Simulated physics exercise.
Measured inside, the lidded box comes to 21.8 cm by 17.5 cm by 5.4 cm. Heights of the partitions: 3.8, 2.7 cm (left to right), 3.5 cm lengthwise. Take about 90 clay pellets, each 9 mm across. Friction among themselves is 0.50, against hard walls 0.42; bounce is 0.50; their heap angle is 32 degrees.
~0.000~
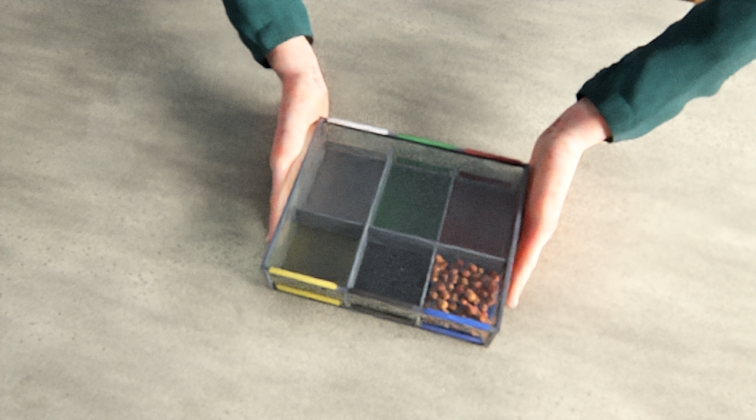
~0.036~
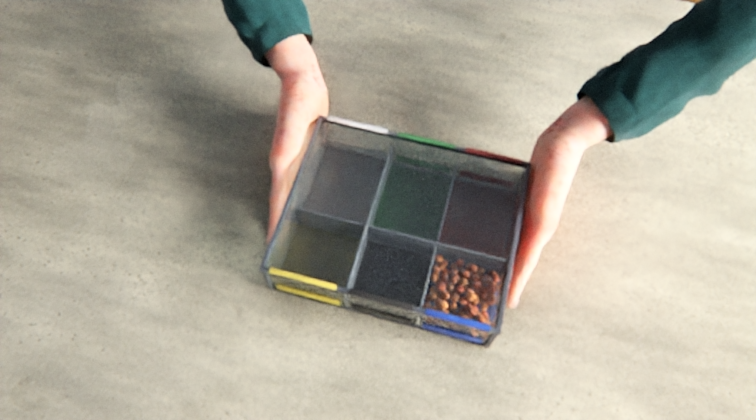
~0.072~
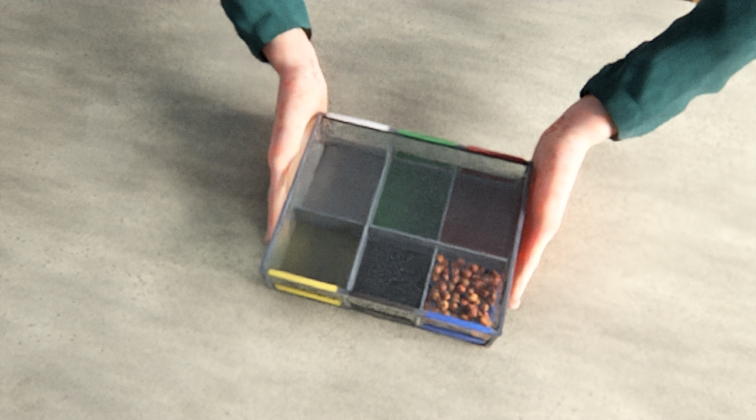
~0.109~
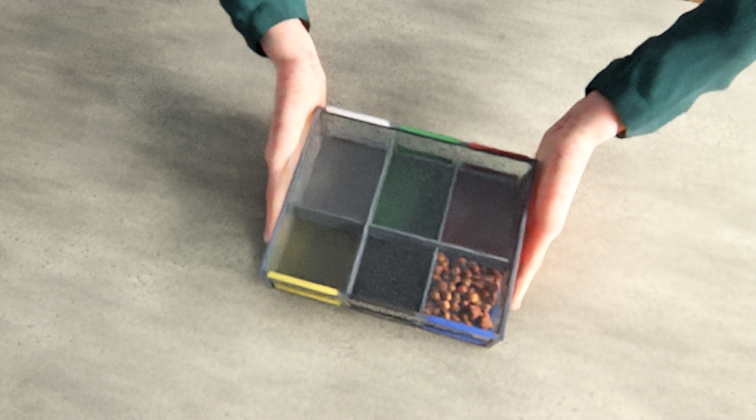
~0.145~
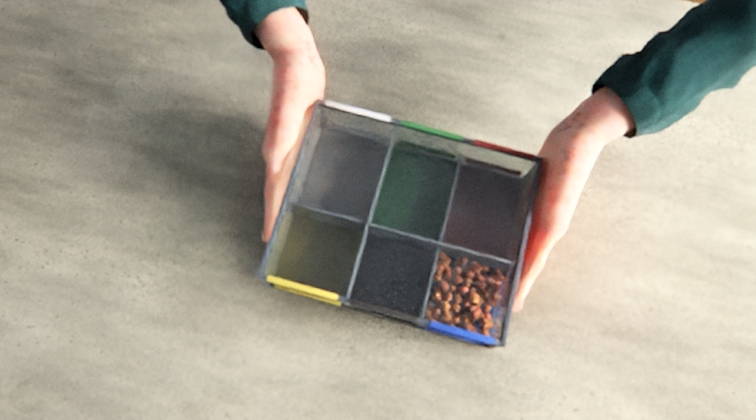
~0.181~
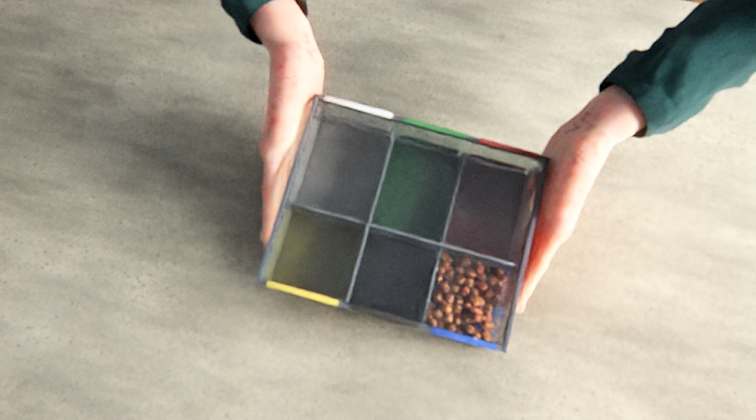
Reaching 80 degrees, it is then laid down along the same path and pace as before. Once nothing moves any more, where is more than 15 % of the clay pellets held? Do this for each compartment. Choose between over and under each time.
Red compartment: Under. Blue compartment: Over. Green compartment: Under. Yellow compartment: Under. White compartment: Under. Black compartment: Under.
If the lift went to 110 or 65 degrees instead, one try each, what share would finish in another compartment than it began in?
I'd expect close to 0 and then close to 0 per cent.
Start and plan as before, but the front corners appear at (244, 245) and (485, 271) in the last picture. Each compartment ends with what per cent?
Result - red: 0 %; blue: 30 %; green: 20 %; yellow: 5 %; white: 25 %; black: 20 %.
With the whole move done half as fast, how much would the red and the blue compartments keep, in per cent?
The red compartment gets 0 % while the blue one gets 100 %.
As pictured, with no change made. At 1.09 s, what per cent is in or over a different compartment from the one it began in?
About 0 %.
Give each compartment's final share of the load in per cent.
Per cent by compartment - red 0, blue 100, green 0, yellow 0, white 0, black 0.
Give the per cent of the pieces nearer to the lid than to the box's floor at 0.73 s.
Estimate: Near 10 per cent.
Then, at 0.73 s, tilt 79 degrees; blue 100 %.
Then, at 1.09 s, tilt 34 degrees; blue 100 %.
After 1.54 s, tilt 0 degrees; blue 100 %.
At rest (2.1 s), red 0 %, blue 100 %, green 0 %, yellow 0 %, white 0 %, black 0 %.
